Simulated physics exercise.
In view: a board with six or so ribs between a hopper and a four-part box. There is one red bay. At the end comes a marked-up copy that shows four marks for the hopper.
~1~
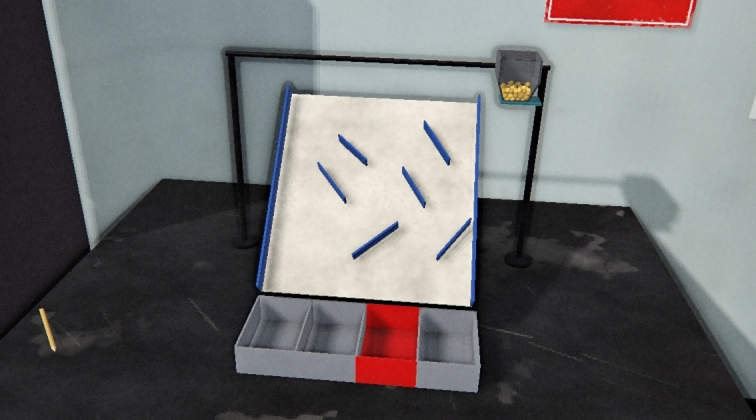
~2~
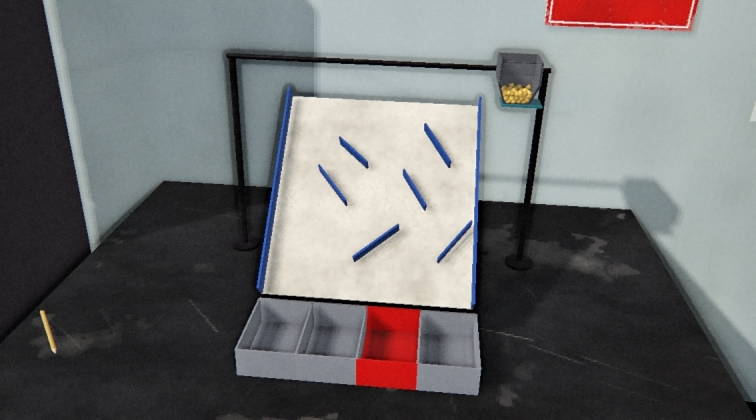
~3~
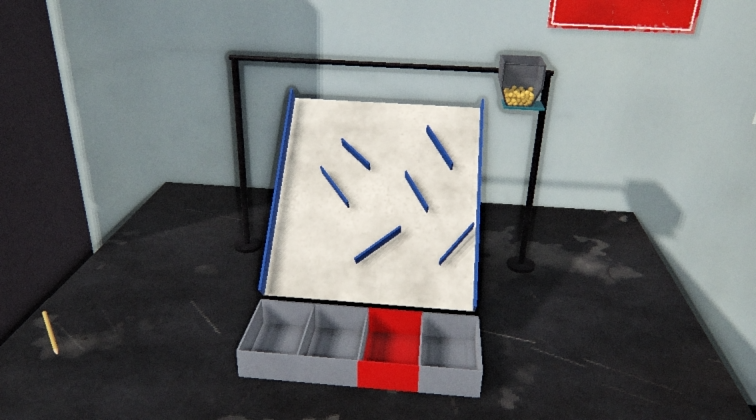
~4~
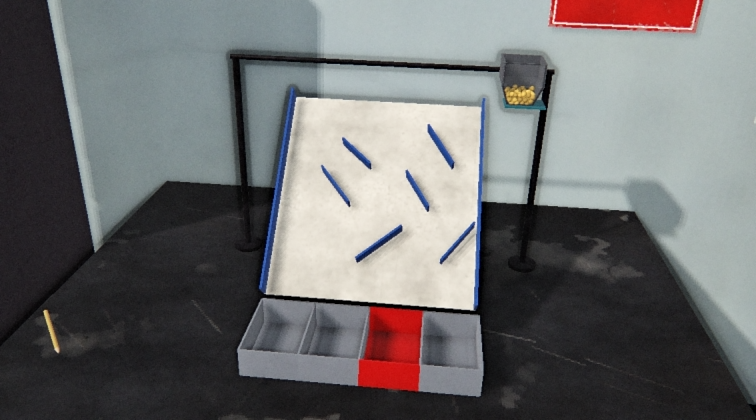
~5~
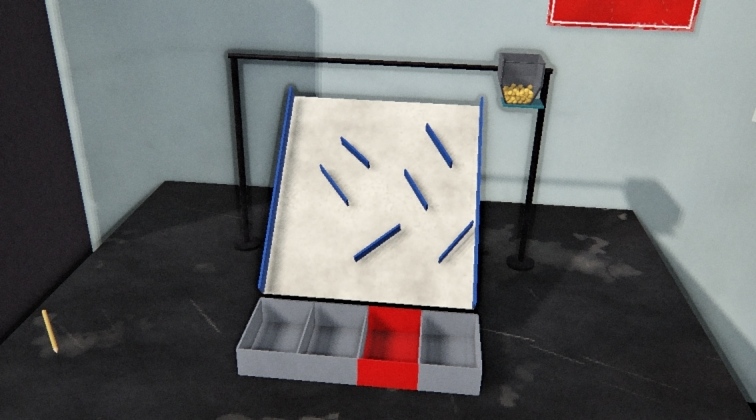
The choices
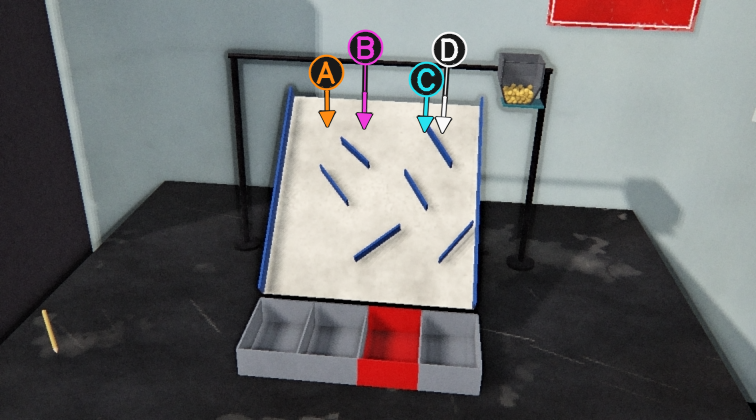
A tilted white board with blue ribs stood above a four-part gray box with one red bay, while a small hopper of yellow pieces stayed at the upper right; only the view shifted very slightly.
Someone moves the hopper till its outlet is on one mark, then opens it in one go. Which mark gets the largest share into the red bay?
D works best here.
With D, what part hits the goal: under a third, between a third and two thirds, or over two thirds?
Mark D gives over two thirds.
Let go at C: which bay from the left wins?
It is the third one.
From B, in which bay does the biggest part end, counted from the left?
It is the second one.
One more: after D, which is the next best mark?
That is mark C.
On the marked copy, mark A meets the board at (327, 121); mark B meets the board at (364, 123); mark C meets the board at (424, 126); mark D meets the board at (442, 127).
If A is chosen, none in the red bay, most in other bays, a small part outside the box.
If B is chosen, a small part in the red bay, most in other bays, a stray few outside the box.
If C is chosen, about two thirds in the red bay, about a quarter in other bays, a small part held on the board.
If D is chosen, most in the red bay, a small part held on the board.
